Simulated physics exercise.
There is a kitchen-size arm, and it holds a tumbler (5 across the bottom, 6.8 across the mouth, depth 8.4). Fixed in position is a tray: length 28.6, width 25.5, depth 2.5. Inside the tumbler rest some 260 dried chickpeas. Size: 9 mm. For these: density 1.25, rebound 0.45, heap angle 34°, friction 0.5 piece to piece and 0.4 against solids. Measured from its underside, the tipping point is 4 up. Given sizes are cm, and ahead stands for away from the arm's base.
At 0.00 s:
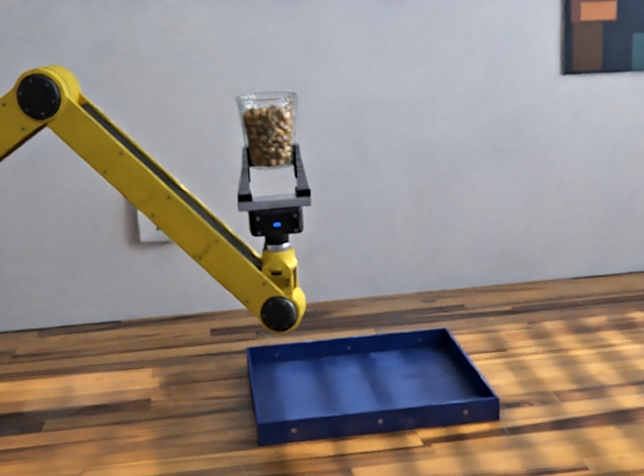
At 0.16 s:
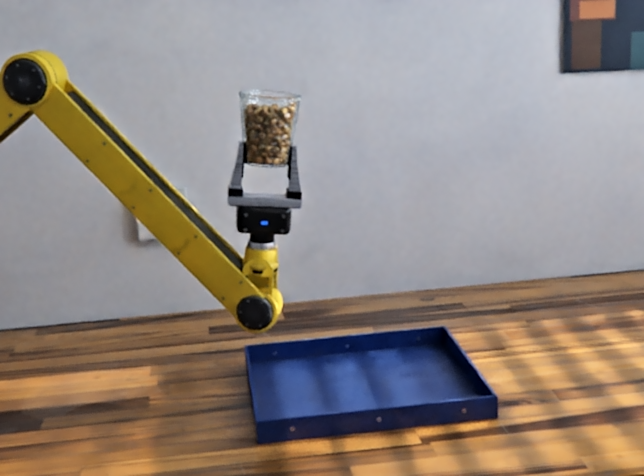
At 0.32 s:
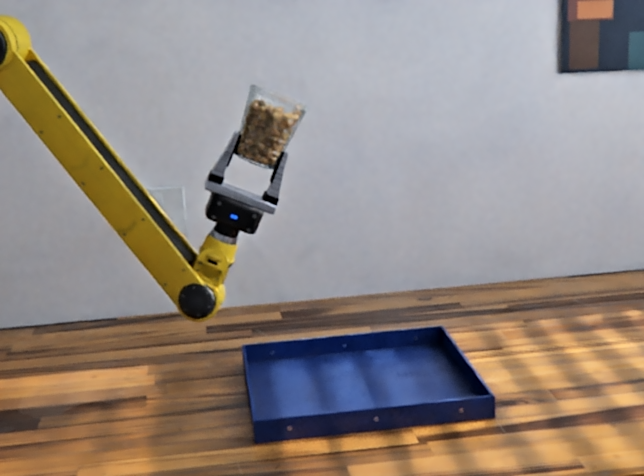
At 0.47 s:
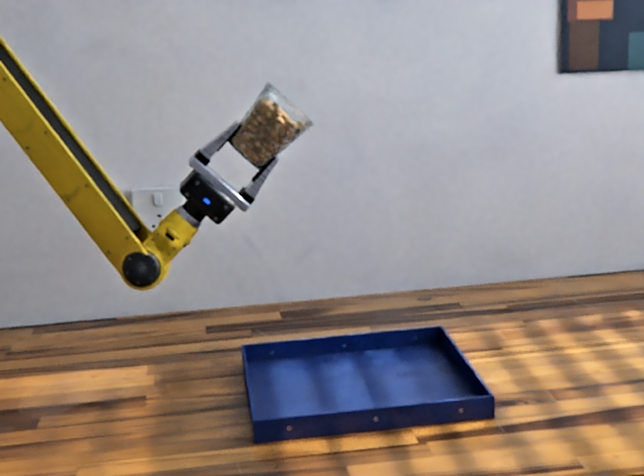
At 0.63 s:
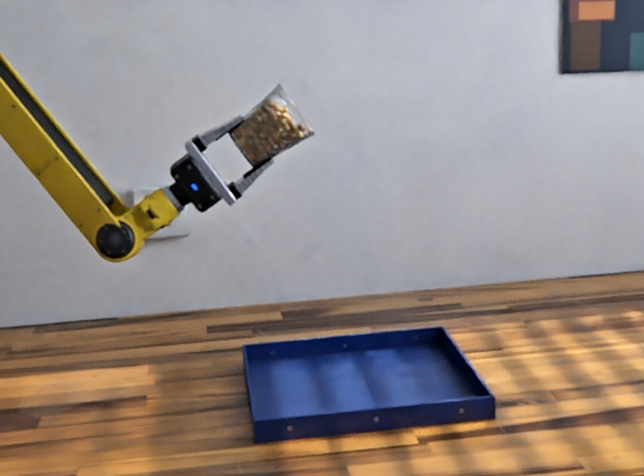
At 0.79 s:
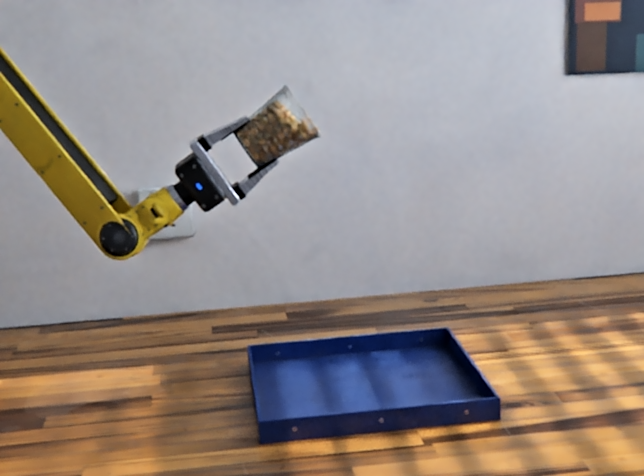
A yellow robot arm held up a clear tumbler of dried chickpeas near a blue tray on a wooden surface, then drew back leftward while tilting the tumbler well over to the right.
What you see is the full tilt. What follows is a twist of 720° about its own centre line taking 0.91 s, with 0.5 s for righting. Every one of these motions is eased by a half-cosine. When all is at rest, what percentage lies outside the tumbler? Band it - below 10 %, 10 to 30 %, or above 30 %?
My answer is below 10 %.
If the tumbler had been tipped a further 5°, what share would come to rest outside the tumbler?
Then about 5 per cent.
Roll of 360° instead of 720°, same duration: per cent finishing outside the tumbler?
I'd put it at about 5 %.
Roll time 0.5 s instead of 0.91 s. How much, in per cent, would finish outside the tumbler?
You'd be looking at some 0 per cent.
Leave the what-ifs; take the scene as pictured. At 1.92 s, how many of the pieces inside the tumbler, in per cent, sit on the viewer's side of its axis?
About 45 per cent.
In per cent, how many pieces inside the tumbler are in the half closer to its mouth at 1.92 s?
50 %.
After 1.35 s, tipped 59°, highest piece 40 above the table; 253 in the tumbler, 2 in the tray, 2 in flight or on a rim.
After 1.92 s, tipped 35°, highest piece 38 above the table; 251 in the tumbler, 5 in the tray, 1 in flight or on a rim.
After 2.40 s, upright, highest piece 39 above the table; 250 in the tumbler, 6 in the tray, 1 in flight or on a rim.
After 3.10 s, upright, highest piece 39 above the table; 250 in the tumbler, 7 in the tray.
At rest, 250 in the tumbler, 7 in the tray. That is 3 % outside the tumbler.
